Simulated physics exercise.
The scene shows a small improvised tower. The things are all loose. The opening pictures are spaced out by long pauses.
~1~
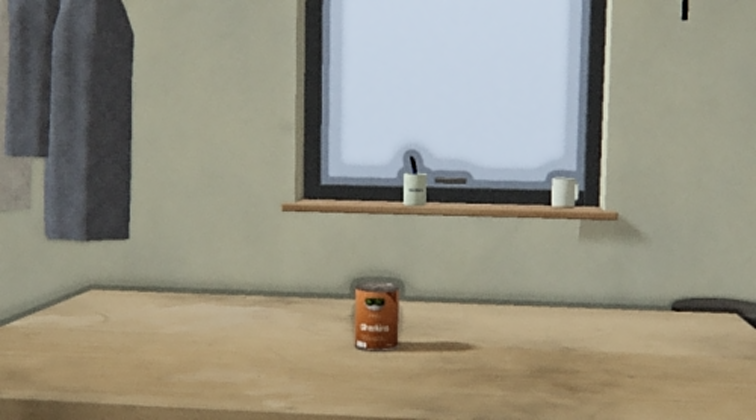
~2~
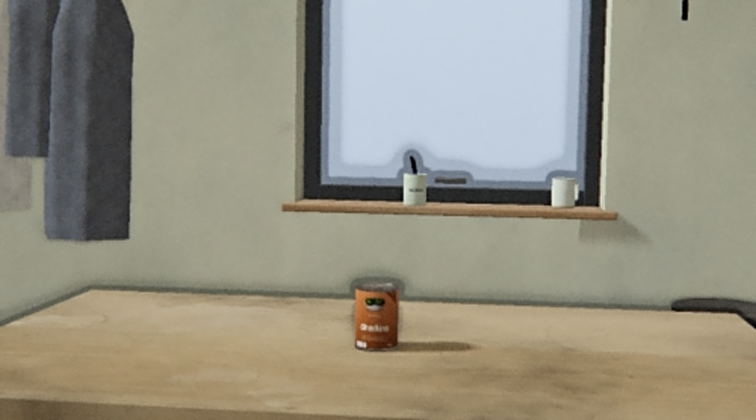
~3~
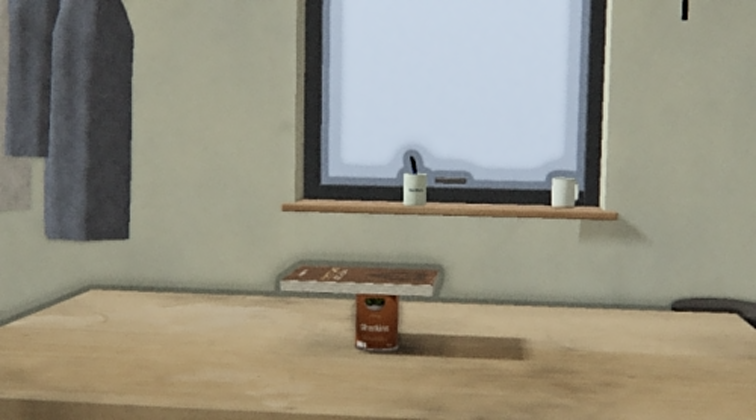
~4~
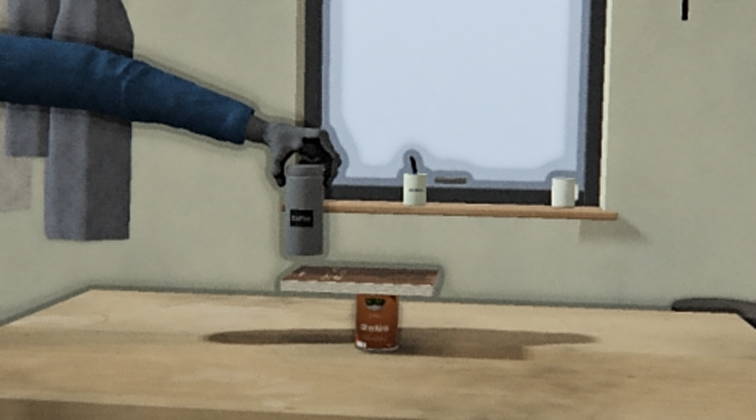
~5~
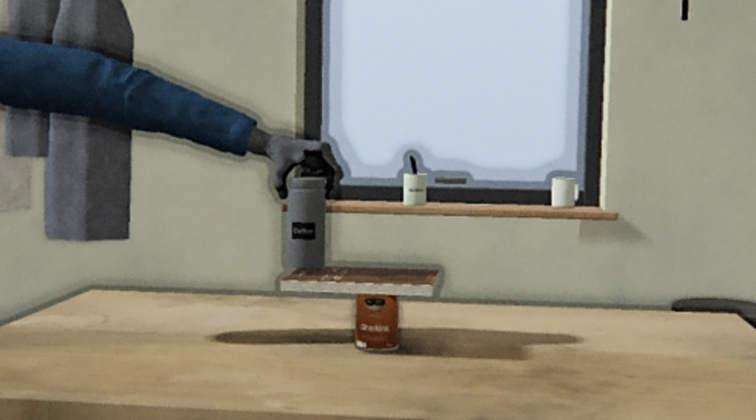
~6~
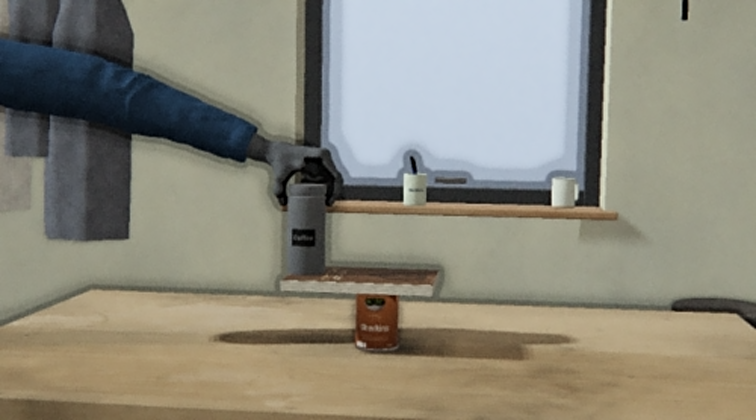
An orange-brown can stands alone on a pale wooden table, seen from straight ahead by a still camera in a plain room with a dark-framed window. White cups sit on the wooden sill behind, and grey clothing hangs at the left. A brown book appears flat across the can, then a blue-sleeved arm reaches in from the left and lowers a grey jar onto the book's left end, its dark hand still on top.
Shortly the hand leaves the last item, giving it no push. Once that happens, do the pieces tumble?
Yes.
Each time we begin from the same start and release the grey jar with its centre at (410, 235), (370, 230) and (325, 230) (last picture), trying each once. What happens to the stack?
So, first go it stays put, second go it stays put, third go it comes down.
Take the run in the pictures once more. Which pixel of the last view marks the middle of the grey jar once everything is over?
The object finishes somewhere near (218, 322).
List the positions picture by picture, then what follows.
In the first picture, the last thing is not in view yet.
In the second picture, the last thing is not in view yet.
In the third picture, the last thing is not in view yet; brown book (363, 280).
The fourth picture shows on its way; grey jar (305, 210); brown book (363, 280).
The fifth picture shows on its way; grey jar (307, 222); brown book (363, 280).
The sixth picture shows in place under the hand; grey jar (307, 229); brown book (363, 280).
Then, 0.40 s past the last view, grey jar now fallen; brown book rocked 57° from its first pose.
Then, 0.60 s past the last view, brown book rocked 40° from its first pose.
Finally, fallen, grey jar and brown book; orange tin still in place. Final places as the last picture's camera would see them, grey jar near (218, 322). The stack comes apart.
